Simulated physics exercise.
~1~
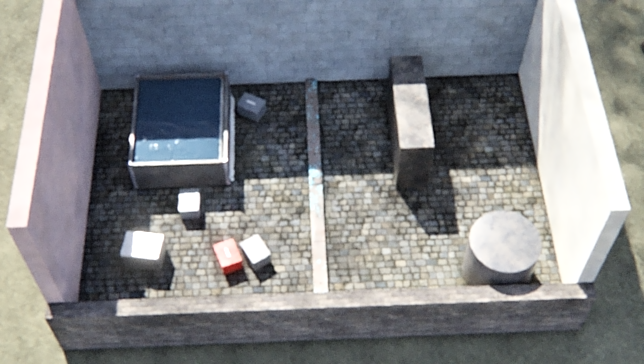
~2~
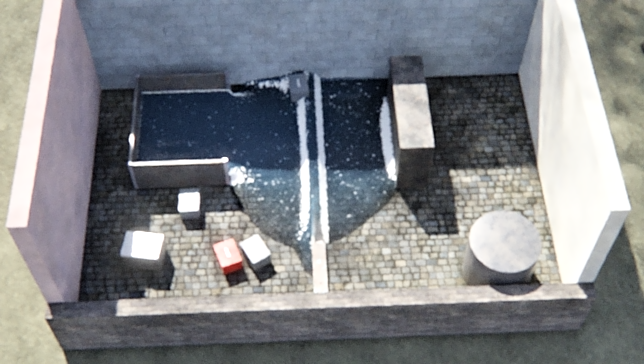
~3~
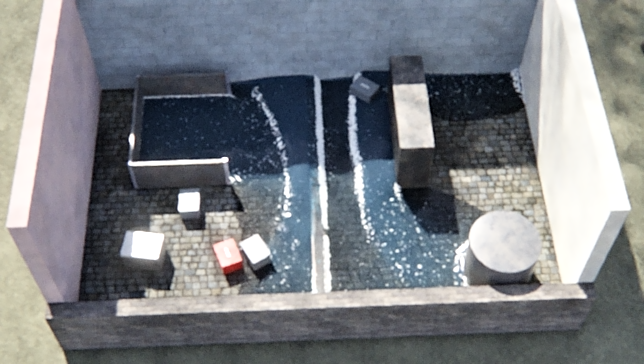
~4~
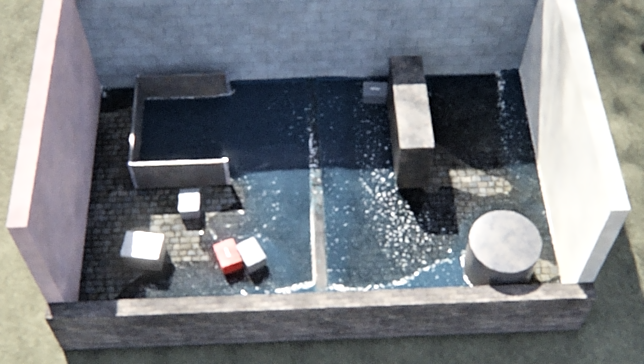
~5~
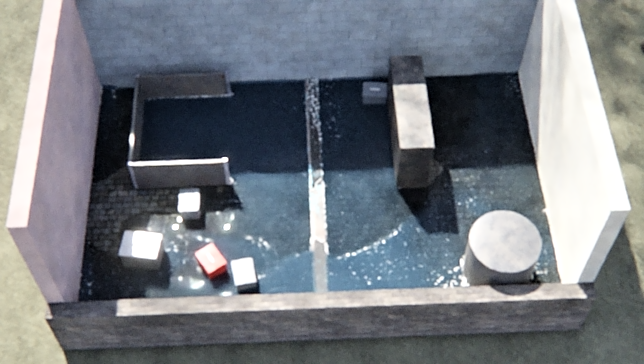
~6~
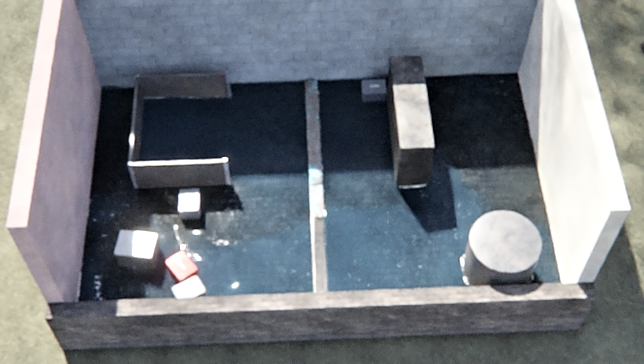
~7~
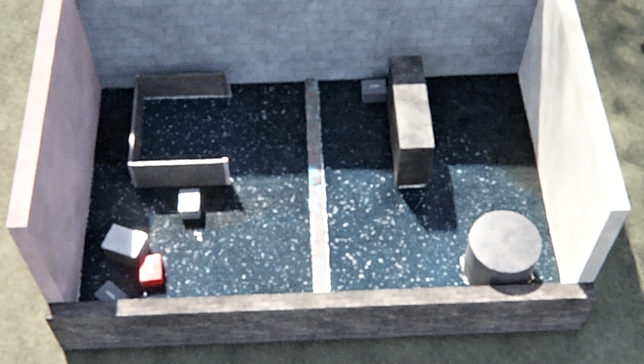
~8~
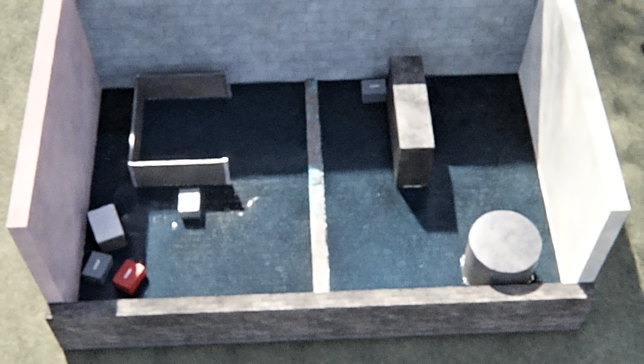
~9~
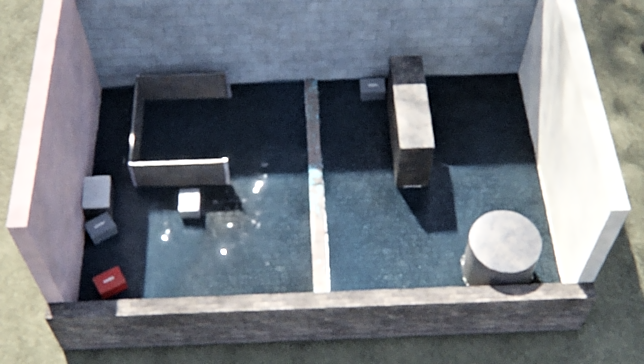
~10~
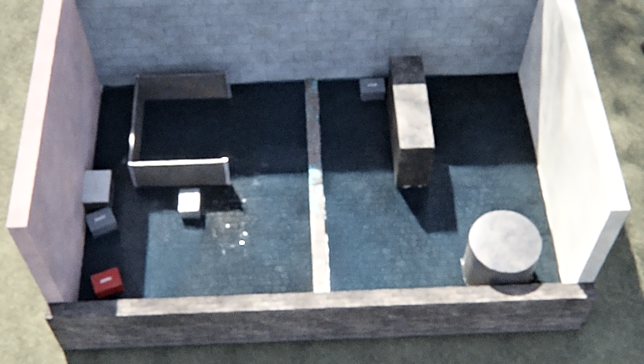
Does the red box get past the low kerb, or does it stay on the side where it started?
The red box stays on the side where it started. It drifts left, away from the kerb, and ends near the front left corner.
